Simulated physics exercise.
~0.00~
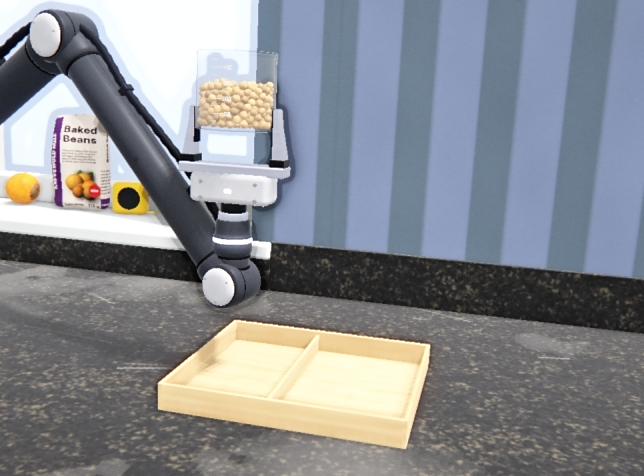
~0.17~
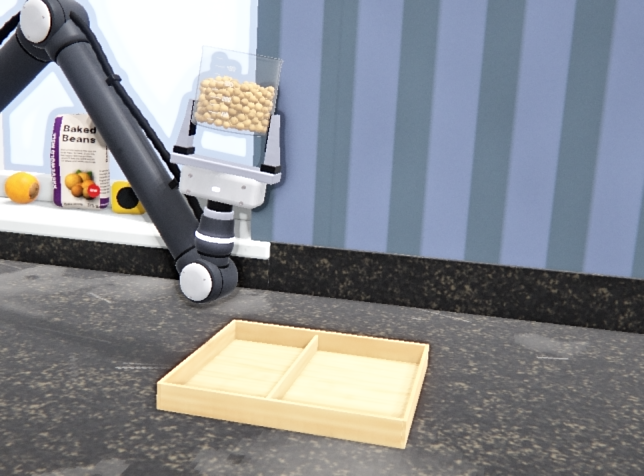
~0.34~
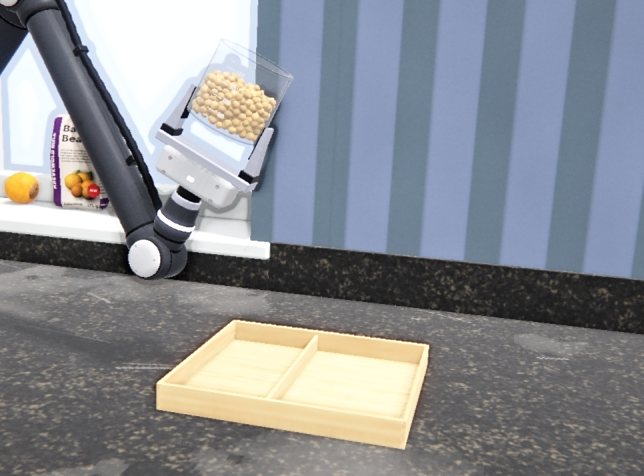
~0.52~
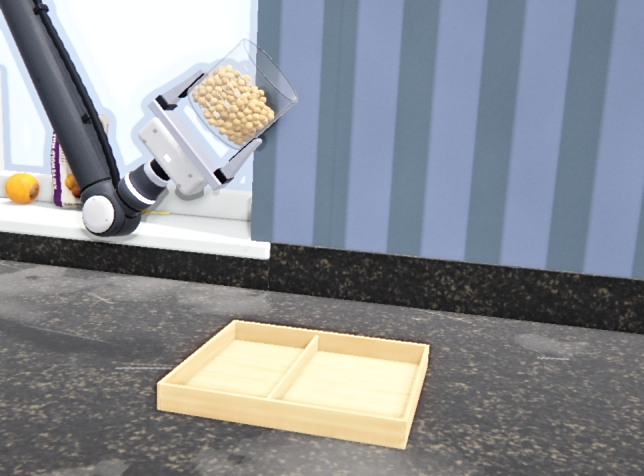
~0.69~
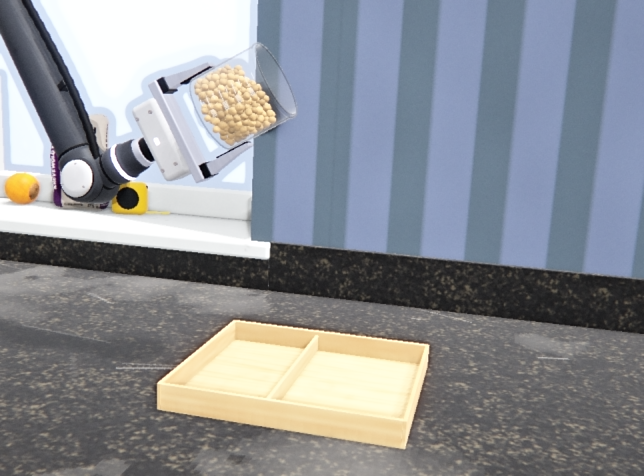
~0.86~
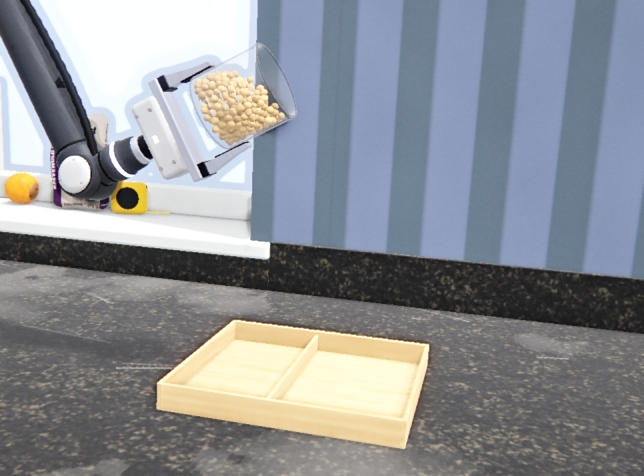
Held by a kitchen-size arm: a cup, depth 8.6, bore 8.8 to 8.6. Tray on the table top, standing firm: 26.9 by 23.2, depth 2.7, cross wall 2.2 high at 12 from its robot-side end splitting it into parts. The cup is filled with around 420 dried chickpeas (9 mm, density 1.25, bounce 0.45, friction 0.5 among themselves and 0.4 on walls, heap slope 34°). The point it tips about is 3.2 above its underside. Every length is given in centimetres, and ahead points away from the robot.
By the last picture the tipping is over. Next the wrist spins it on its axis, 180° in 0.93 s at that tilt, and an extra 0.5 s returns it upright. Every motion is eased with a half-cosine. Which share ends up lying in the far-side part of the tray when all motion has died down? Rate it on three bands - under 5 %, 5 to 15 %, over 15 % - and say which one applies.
The lowest band, under 5 %.
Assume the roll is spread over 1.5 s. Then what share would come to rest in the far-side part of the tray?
I'd expect approximately 0 per cent then.
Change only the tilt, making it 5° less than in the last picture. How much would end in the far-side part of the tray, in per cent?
Estimate: Around 0 %.
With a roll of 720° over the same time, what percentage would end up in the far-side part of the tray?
Then roughly 0 per cent.
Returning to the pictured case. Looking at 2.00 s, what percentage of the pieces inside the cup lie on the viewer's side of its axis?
About 40 %.
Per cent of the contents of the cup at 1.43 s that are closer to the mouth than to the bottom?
About 25 per cent.
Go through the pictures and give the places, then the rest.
In the first picture, the cup middle at (236, 92), upright; upper third of the load around (238, 92), from x 200 to 270, top at y 80; 421 in the cup.
In the second picture, the cup middle at (237, 92), tipped 8°; upper third of the load around (235, 91), from x 200 to 270, top at y 80.
In the third picture, the cup middle at (240, 94), tipped 26°; upper third of the load around (229, 91), from x 195 to 275, top at y 75.
In the fourth picture, the cup middle at (242, 96), tipped 48°; upper third of the load around (228, 88), from x 195 to 270, top at y 70.
In the fifth picture, the cup middle at (243, 98), tipped 61°; upper third of the load around (229, 87), from x 200 to 270, top at y 70.
In the sixth picture, the cup middle at (243, 98), tipped 62°; upper third of the load around (227, 90), from x 200 to 280, top at y 75; 421 in the cup.
After 1.43 s, tipped 62°, highest piece 37 above the table; 421 in the cup.
After 2.00 s, tipped 38°, highest piece 37 above the table; 421 in the cup.
After 2.49 s, upright, highest piece 39 above the table; 421 in the cup.
After 3.19 s, upright, highest piece 39 above the table; 421 in the cup.
In the end, 421 in the cup. That is 0 % in the far-side part of the tray.
